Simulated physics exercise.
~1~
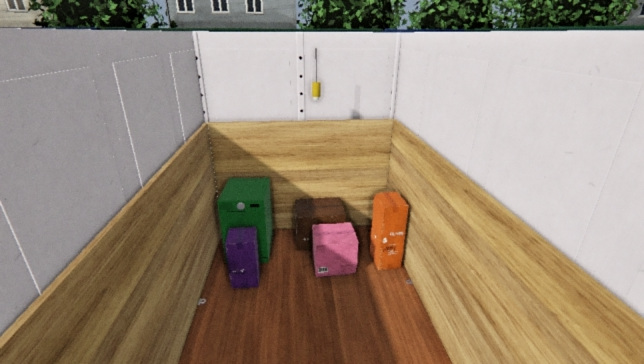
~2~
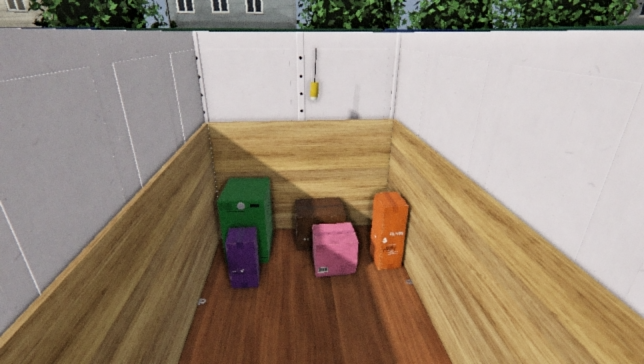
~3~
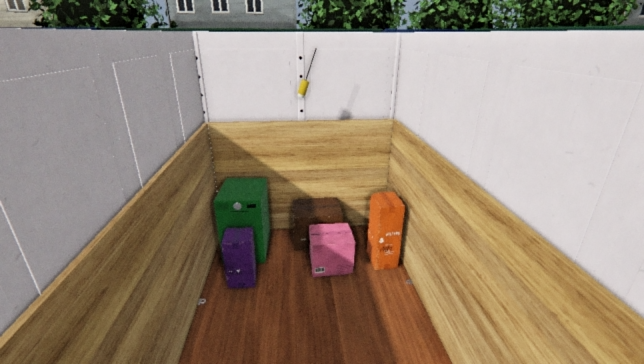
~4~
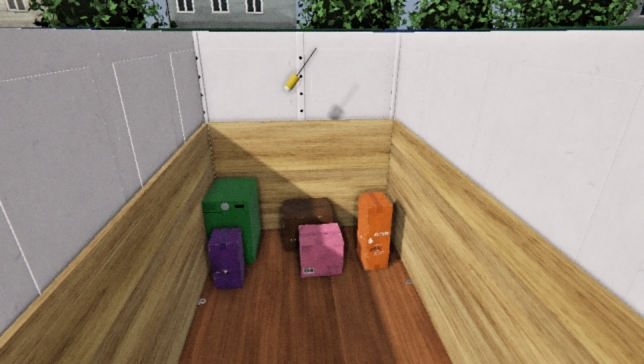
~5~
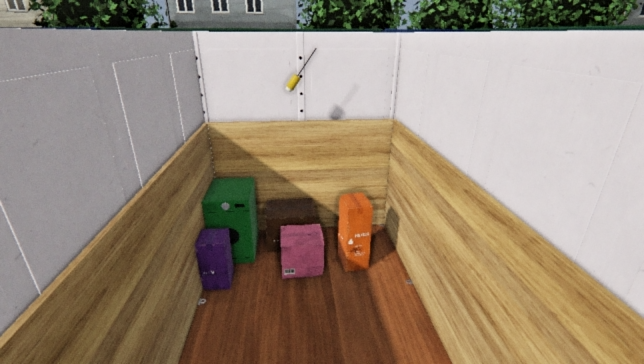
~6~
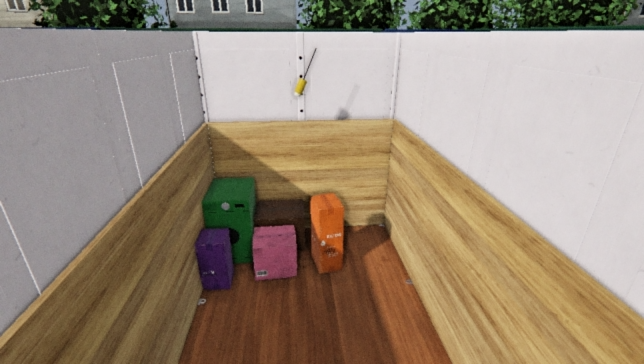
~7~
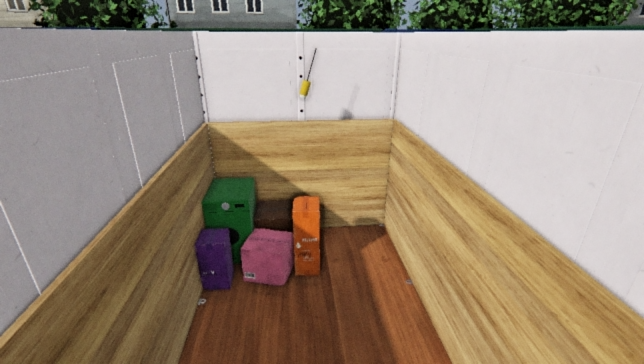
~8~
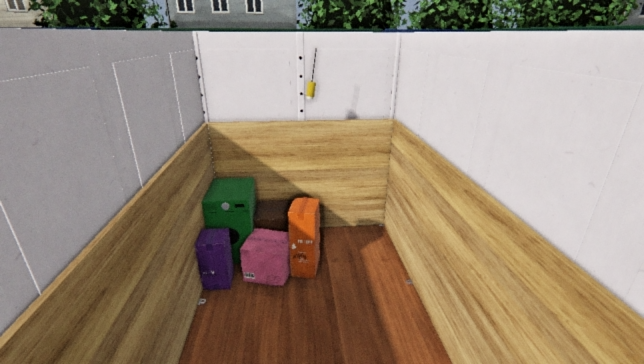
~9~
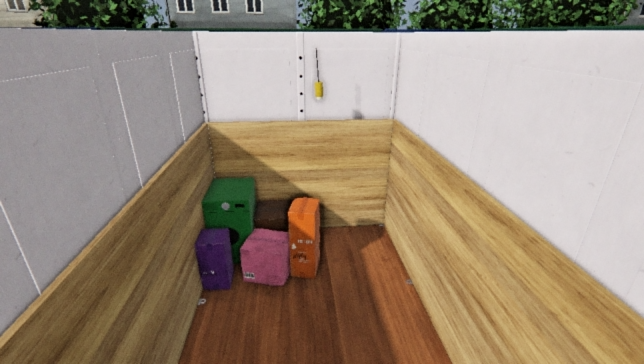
The load bay of a moving delivery van is seen from behind, facing its front wall, with wooden side panels and a reddish plank floor. A tall green appliance and a smaller purple box stand at the left, a pink box sits before a dark brown one near the middle, and an upright orange box stands at the right. A yellow-handled object hanging on the front wall swings left as the whole load starts sliding left. The green and purple pieces stop first, while the others slide on and bunch beside them. The hanging object swings back, and everything rests at the left, still upright.
